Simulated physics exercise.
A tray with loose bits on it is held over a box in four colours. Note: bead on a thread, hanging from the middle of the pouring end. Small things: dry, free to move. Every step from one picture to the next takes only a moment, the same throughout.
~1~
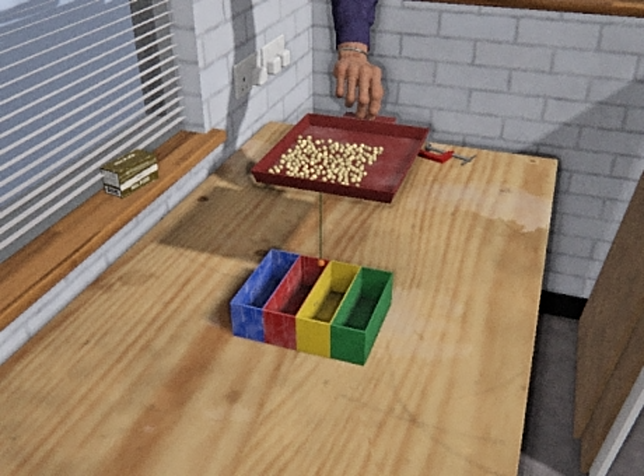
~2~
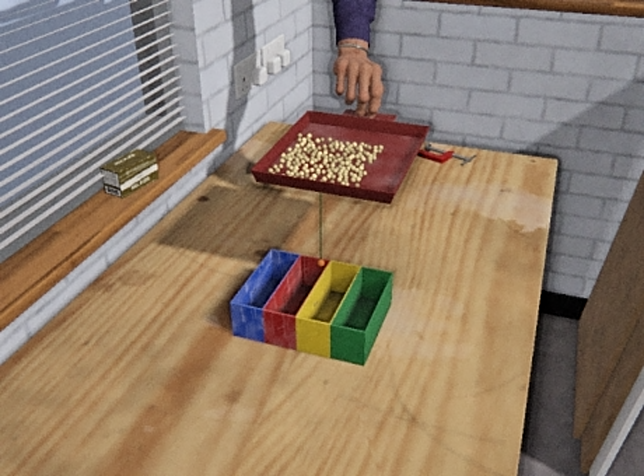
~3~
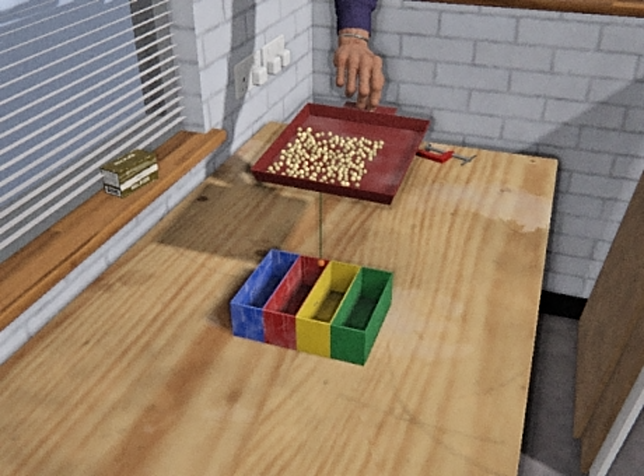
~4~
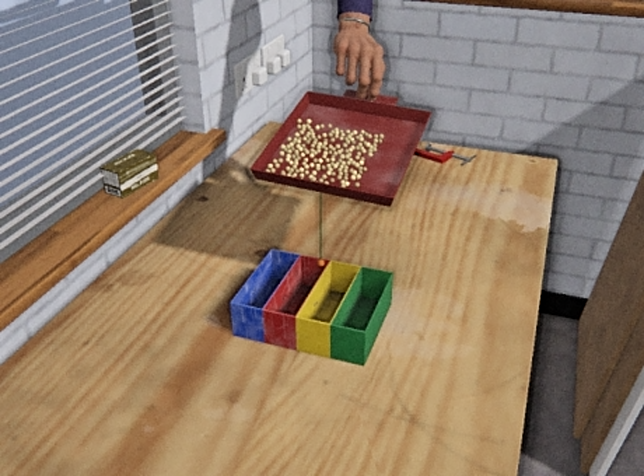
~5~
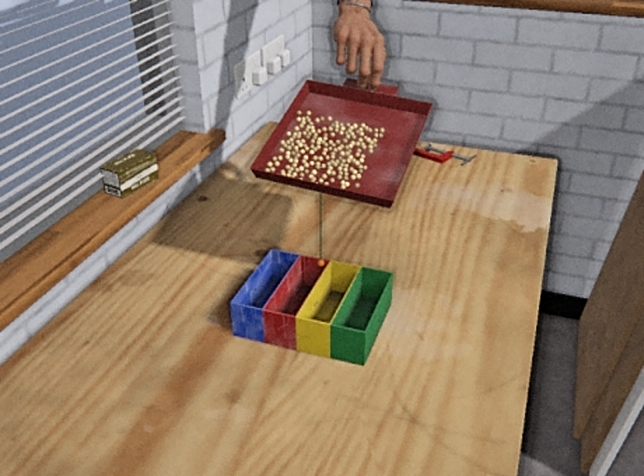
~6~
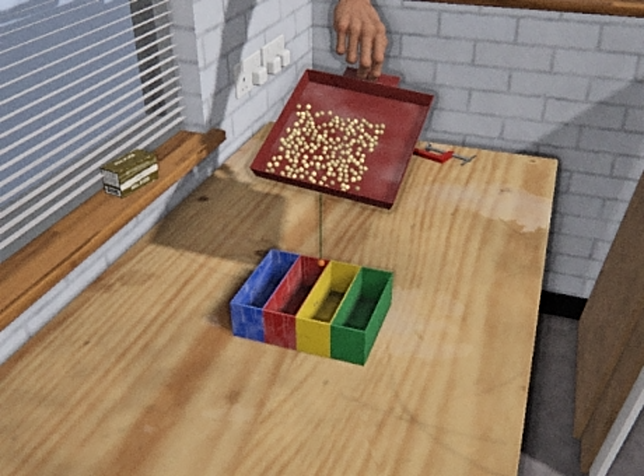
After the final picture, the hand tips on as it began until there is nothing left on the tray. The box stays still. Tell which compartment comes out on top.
It is green that comes out on top.
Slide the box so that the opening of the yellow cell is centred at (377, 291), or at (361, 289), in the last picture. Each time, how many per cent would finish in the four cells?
About 100 per cent, then about 100 per cent.
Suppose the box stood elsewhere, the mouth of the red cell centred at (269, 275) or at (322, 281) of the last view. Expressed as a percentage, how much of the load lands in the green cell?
Respectively 30 % and 40 %.
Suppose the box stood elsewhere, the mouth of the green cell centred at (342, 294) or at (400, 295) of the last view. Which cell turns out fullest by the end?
Taking the two placings in order, you'd get the green one and then that yellow cell.
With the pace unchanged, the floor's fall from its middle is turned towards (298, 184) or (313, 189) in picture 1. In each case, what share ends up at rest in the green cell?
That comes to 0 per cent the first time and 0 per cent the second.
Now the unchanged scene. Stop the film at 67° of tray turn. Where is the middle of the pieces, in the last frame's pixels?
Roughly at (343, 193).
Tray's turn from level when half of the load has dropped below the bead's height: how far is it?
That happens at around 105°.
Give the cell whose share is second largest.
Second place goes to that yellow cell.
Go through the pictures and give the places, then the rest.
The first picture shows corners of the pouring end at (256, 169) and (391, 190), level; middle of the load at (325, 162), soya beans; bead on its thread at (321, 263); blue cell at (248, 319); red cell at (280, 327); yellow cell at (313, 334); green cell at (348, 342).
The second picture shows corners of the pouring end at (256, 169) and (391, 191), level; middle of the load at (325, 161).
The third picture shows corners of the pouring end at (256, 168) and (391, 192), tipped barely, lowest at the right corner; middle of the load at (325, 158).
The fourth picture shows corners of the pouring end at (255, 167) and (391, 195), tipped a little, lowest at the right corner; middle of the load at (325, 153).
The fifth picture shows corners of the pouring end at (255, 166) and (391, 197), tipped clearly, lowest at the right corner; middle of the load at (325, 150).
The sixth picture shows corners of the pouring end at (255, 166) and (391, 200), tipped clearly, lowest at the right corner; middle of the load at (325, 149), all on the move; blue cell at (248, 319); red cell at (280, 327); yellow cell at (313, 334); green cell at (348, 342).
Soon after the last picture, tray tipped steeply; nearly all on the tray; a stray few in the green cell; a small part falling or outside the box.
A little later, tray tipped past a quarter turn; a small part on the tray; about a third in the green cell; about a quarter in the yellow cell; a small part in the red cell; about half falling or outside the box.
Later still, tray tipped past a quarter turn; about half in the green cell; about a quarter in the yellow cell; a small part in the red cell; about a quarter falling or outside the box.
At rest, tray tipped past a quarter turn; about half in the green cell; about a quarter in the yellow cell; a small part in the red cell; none in the blue cell; about a quarter outside the box.
